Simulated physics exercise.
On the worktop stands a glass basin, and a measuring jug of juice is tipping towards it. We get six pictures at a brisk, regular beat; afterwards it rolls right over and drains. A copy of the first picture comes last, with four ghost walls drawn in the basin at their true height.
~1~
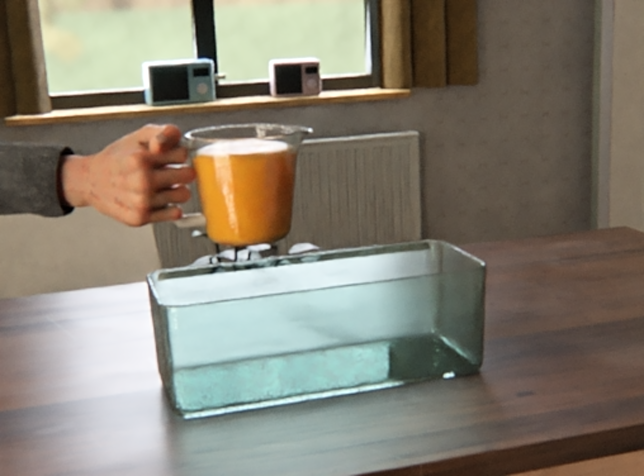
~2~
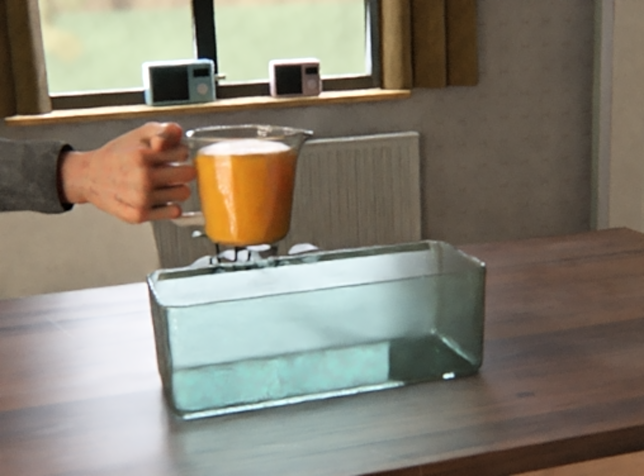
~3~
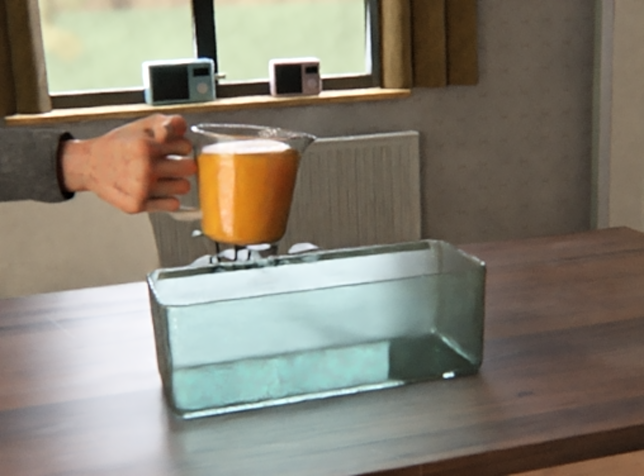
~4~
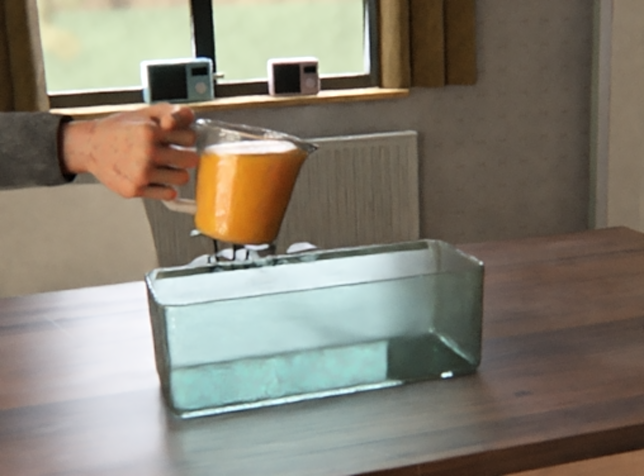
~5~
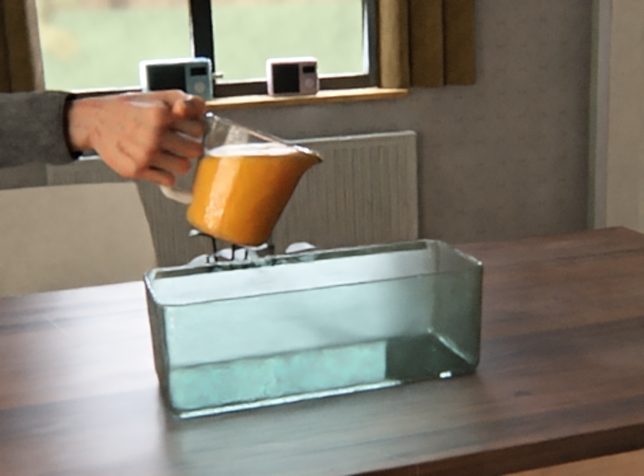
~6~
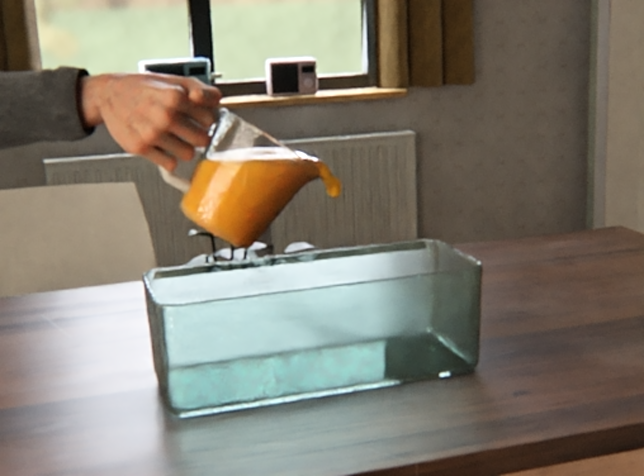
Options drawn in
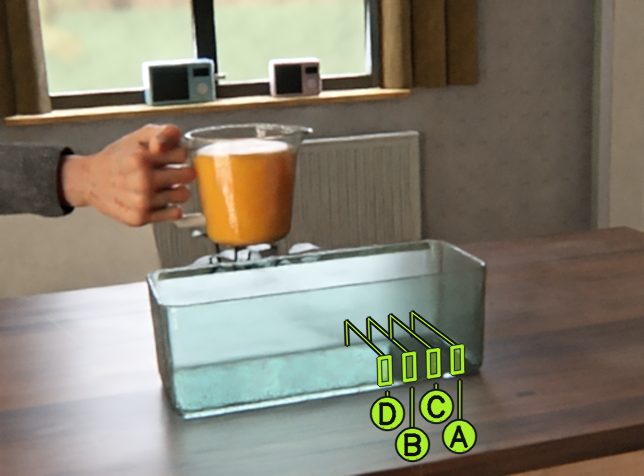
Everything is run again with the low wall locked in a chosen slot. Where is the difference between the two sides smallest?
The answer is slot D.
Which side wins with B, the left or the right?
More ends on the left.
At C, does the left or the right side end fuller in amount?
More ends on the left.
In lime, A at (459, 380); B at (412, 388); C at (436, 384); D at (387, 391).
Choosing A, about 84 % ends left of the wall and 15 % right of it.
Choosing B, about 77 % ends left of the wall and 22 % right of it.
Choosing C, about 88 % ends left of the wall and 11 % right of it.
Choosing D, about 46 % ends left of the wall and 53 % right of it.
